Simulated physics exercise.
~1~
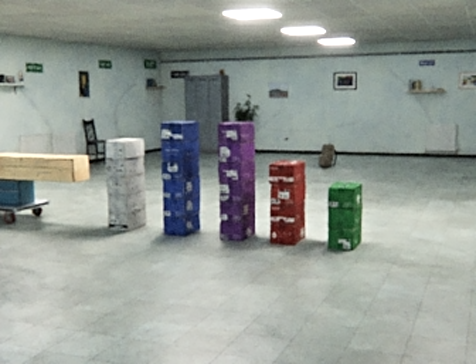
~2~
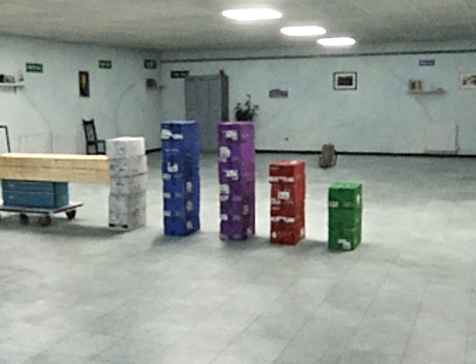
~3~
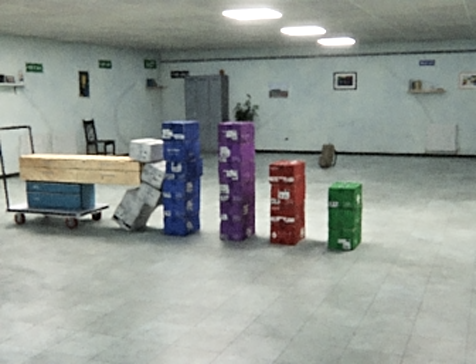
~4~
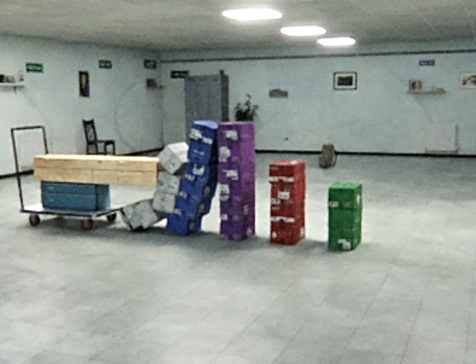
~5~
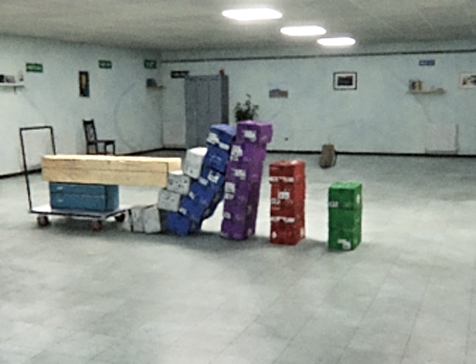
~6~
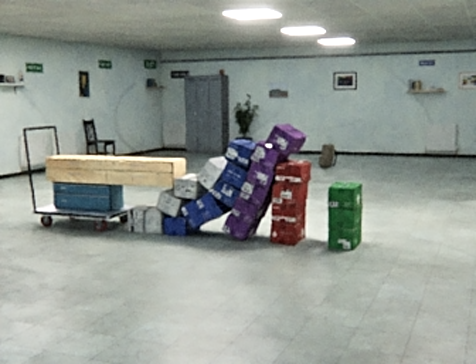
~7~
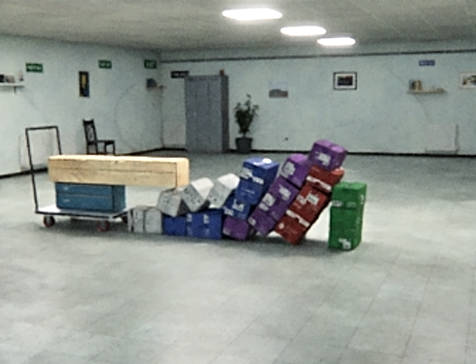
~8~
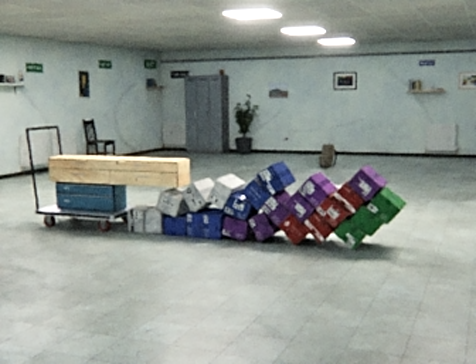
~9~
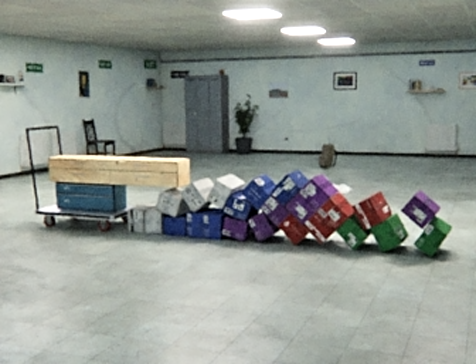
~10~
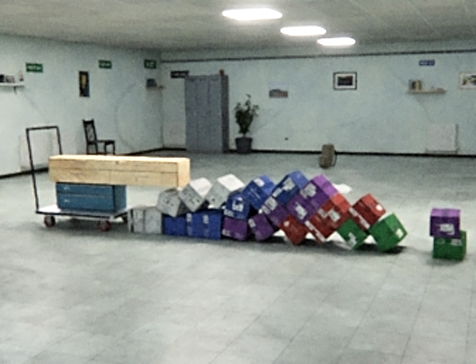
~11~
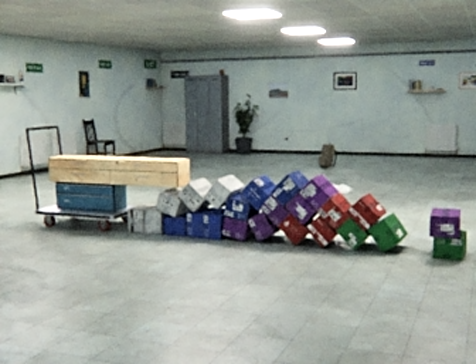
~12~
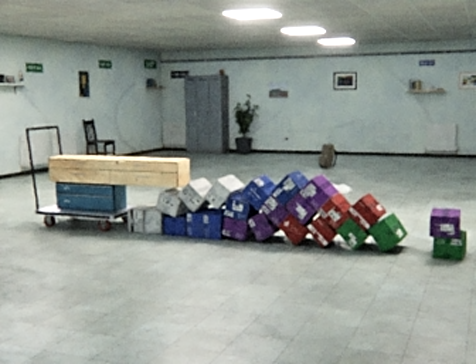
Stacked coloured boxes topple rightward like dominoes after a loaded trolley hits them, ending heaped.
